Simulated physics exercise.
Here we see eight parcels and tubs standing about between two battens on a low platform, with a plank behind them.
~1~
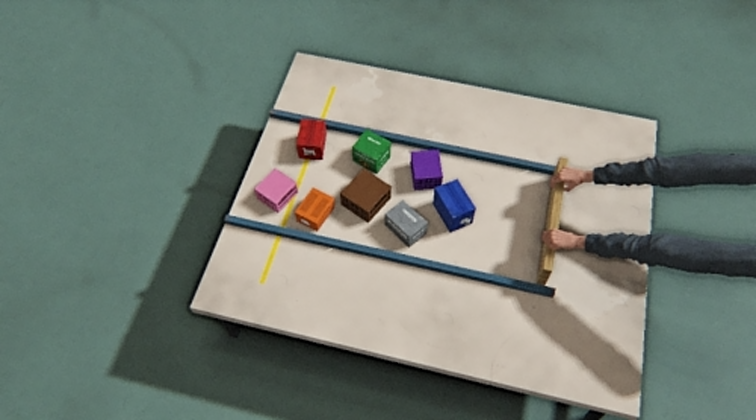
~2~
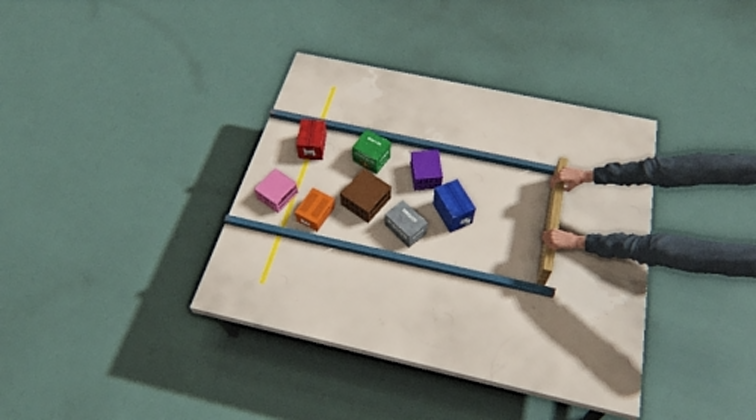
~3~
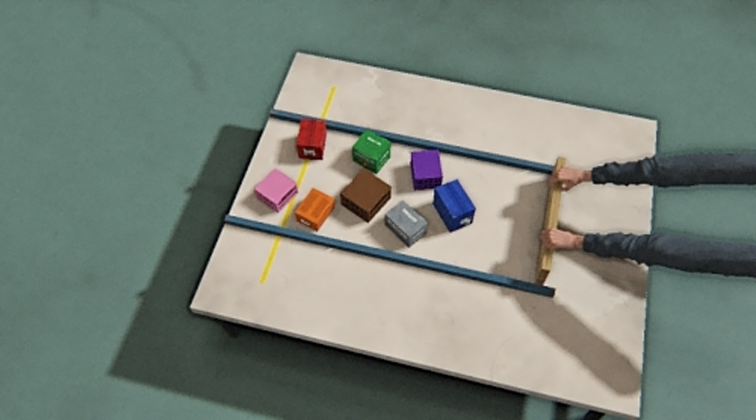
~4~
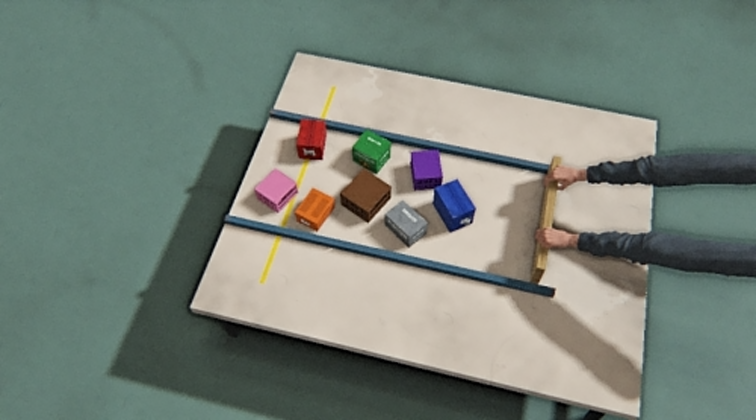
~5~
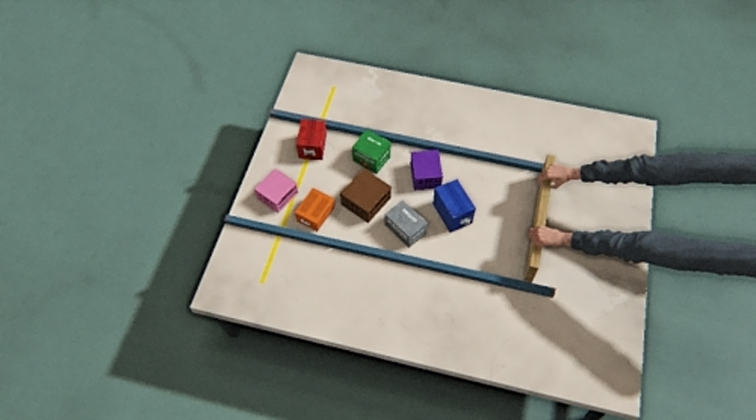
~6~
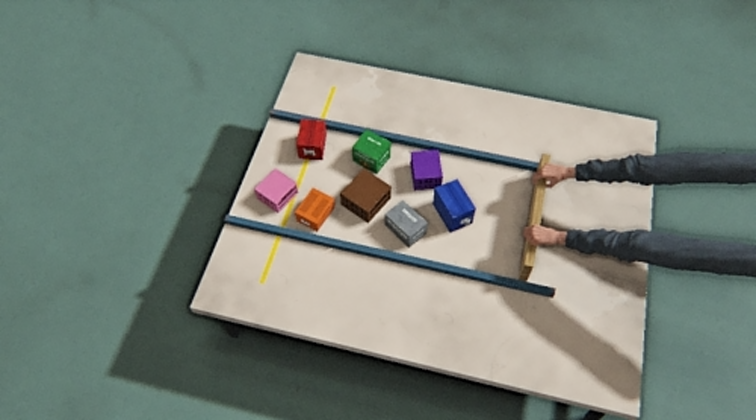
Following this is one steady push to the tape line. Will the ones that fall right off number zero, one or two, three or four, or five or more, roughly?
They will number one or two.
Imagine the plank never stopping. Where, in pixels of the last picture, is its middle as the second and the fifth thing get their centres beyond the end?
First: Around (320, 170). Next: Around (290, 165).
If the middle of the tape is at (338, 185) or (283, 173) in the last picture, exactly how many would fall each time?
Counts per try: 0 and 5.
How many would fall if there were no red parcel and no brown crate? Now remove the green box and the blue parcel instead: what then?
Counts - first: 1, second: 1.
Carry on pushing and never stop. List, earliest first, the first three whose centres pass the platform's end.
I'd say the pink crate leads, followed by the red parcel, then the orange tote.
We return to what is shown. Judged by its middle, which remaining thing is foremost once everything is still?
Foremost, the orange tote.
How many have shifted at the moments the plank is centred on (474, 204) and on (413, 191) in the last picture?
Tally: First 1; then 4.
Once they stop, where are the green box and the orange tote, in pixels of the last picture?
They finish at roughly (271, 133) and (242, 197) respectively.
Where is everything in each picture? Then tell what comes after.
In the first frame, pink crate (277, 191); red parcel (312, 140); orange tote (315, 210); plank (552, 220); tape (301, 177).
In the second frame, red parcel (312, 140); green box (372, 152).
In the third frame, orange tote (315, 210); grey box (406, 224).
In the fourth frame, pink crate (277, 191); purple crate (426, 170).
In the fifth frame, red parcel (312, 140); brown crate (366, 196).
In the sixth frame, pink crate (277, 191); red parcel (312, 140); orange tote (315, 210); plank (535, 217); tape (301, 177).
A little later, none off yet; pink crate at rest near (277, 191); red parcel at rest near (312, 140); orange tote at rest near (315, 210).
When it is over, the number that fall off is one or two; down, red parcel and pink crate.
